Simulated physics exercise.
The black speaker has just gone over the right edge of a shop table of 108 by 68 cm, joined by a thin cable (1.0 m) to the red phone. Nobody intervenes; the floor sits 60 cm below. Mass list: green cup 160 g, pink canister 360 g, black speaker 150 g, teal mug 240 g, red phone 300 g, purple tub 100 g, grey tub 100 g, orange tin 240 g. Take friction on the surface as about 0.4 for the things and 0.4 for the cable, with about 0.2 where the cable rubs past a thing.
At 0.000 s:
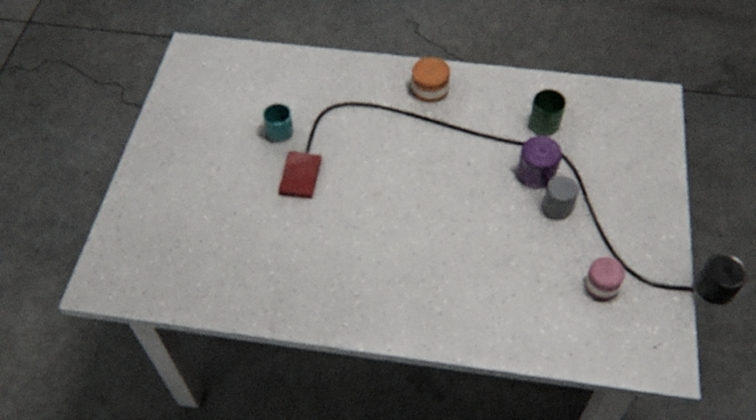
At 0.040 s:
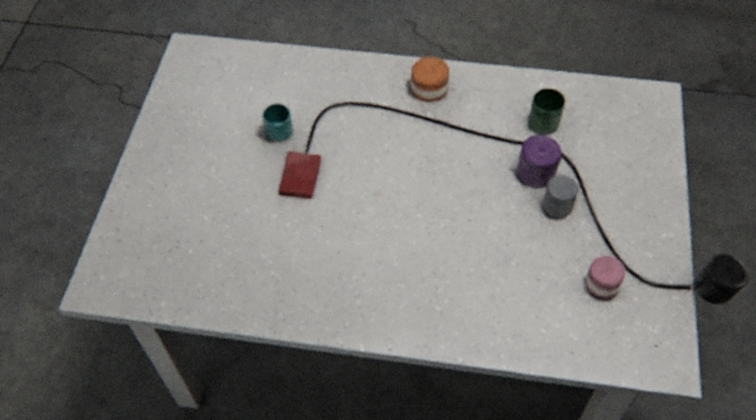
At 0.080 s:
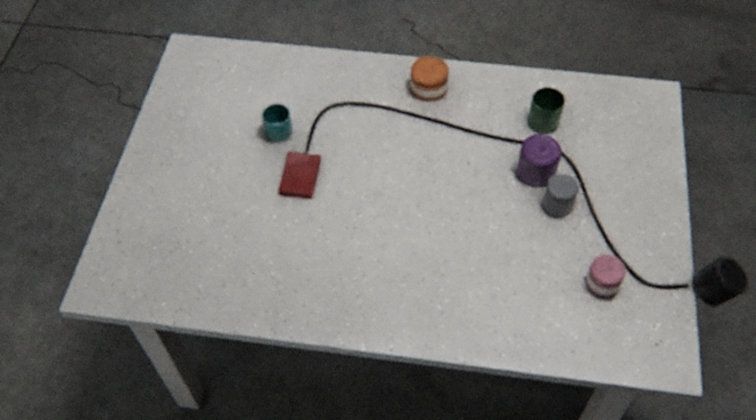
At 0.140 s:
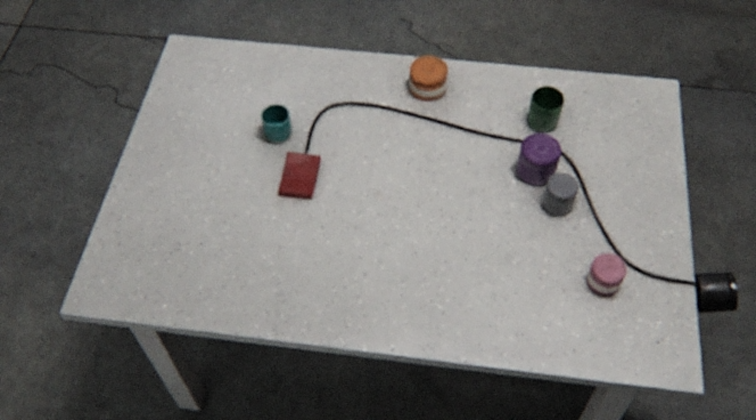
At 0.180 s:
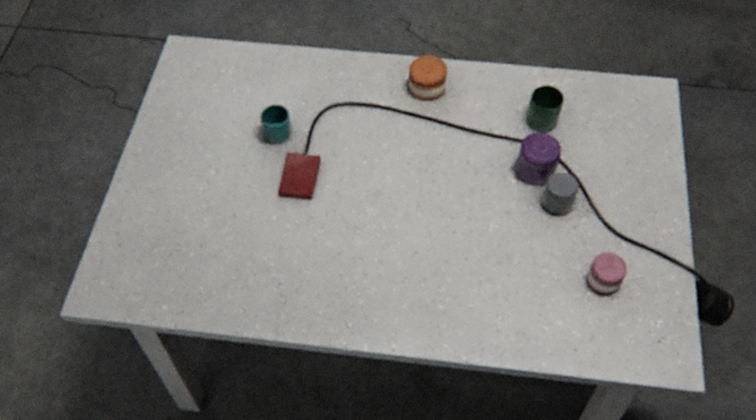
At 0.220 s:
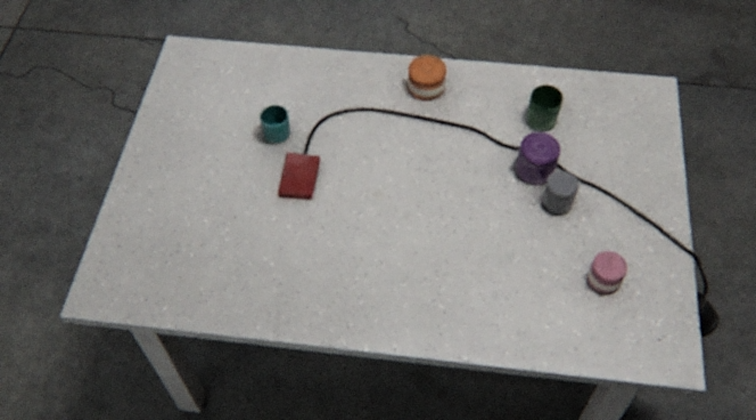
At first, a thin dark cable curves across a pale table from a small red block, past cups and tubs, to a black cylinder at the right edge. The cylinder turns and drops lower beside the edge, and the cable's slack bend straightens while the red block barely moves.
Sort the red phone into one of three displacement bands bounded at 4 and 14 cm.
Band: Moderate.
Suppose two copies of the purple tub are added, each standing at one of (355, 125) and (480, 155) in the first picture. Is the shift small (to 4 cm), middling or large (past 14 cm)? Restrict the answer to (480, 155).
There it moves only a bit.
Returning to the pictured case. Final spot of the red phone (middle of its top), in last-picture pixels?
In the last view, the top sits at about (341, 177).
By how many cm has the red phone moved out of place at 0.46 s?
The red phone is around 4 cm from where it began.
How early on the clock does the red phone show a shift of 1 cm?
The red phone gets there close to 0.36 s.
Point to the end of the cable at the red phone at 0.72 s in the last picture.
Approximate position: (354, 174).
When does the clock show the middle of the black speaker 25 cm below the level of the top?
At about 0.30 s.
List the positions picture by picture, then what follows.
The first picture shows red phone (300, 172); cable runs through (637, 275) (585, 192) (505, 140) (412, 115) (323, 113).
The second picture shows black speaker (727, 270); cable runs through (636, 275) (505, 140) (322, 113).
The third picture shows black speaker (721, 282); cable runs through (635, 274) (505, 139) (322, 113).
The fourth picture shows black speaker (715, 292); cable runs through (640, 270) (504, 138) (321, 113).
The fifth picture shows black speaker (707, 303); cable runs through (667, 257) (504, 137) (320, 113).
The sixth picture shows red phone (299, 173); cable runs through (696, 258) (609, 193) (512, 147) (421, 118) (328, 116).
By 0.5 s, the cable's tail end at (344, 169); red phone 4 cm off its start, black speaker over the edge, purple tub 4 cm off its start.
By 0.7 s, the cable's tail end at (354, 174); red phone 6 cm off its start, black speaker over the edge, purple tub 4 cm off its start.
By 1.0 s, the cable's tail end at (364, 177); red phone 7 cm off its start at (338, 177), black speaker over the edge, purple tub 4 cm off its start at (537, 166).
By 1.2 s, the cable's tail end at (368, 177); red phone 8 cm off its start, black speaker over the edge, purple tub 4 cm off its start.
By 2.4 s, the cable's tail end at (368, 177); red phone 8 cm off its start at (341, 177), black speaker over the edge, purple tub 4 cm off its start at (537, 166), grey tub 1 cm off its start at (565, 189).
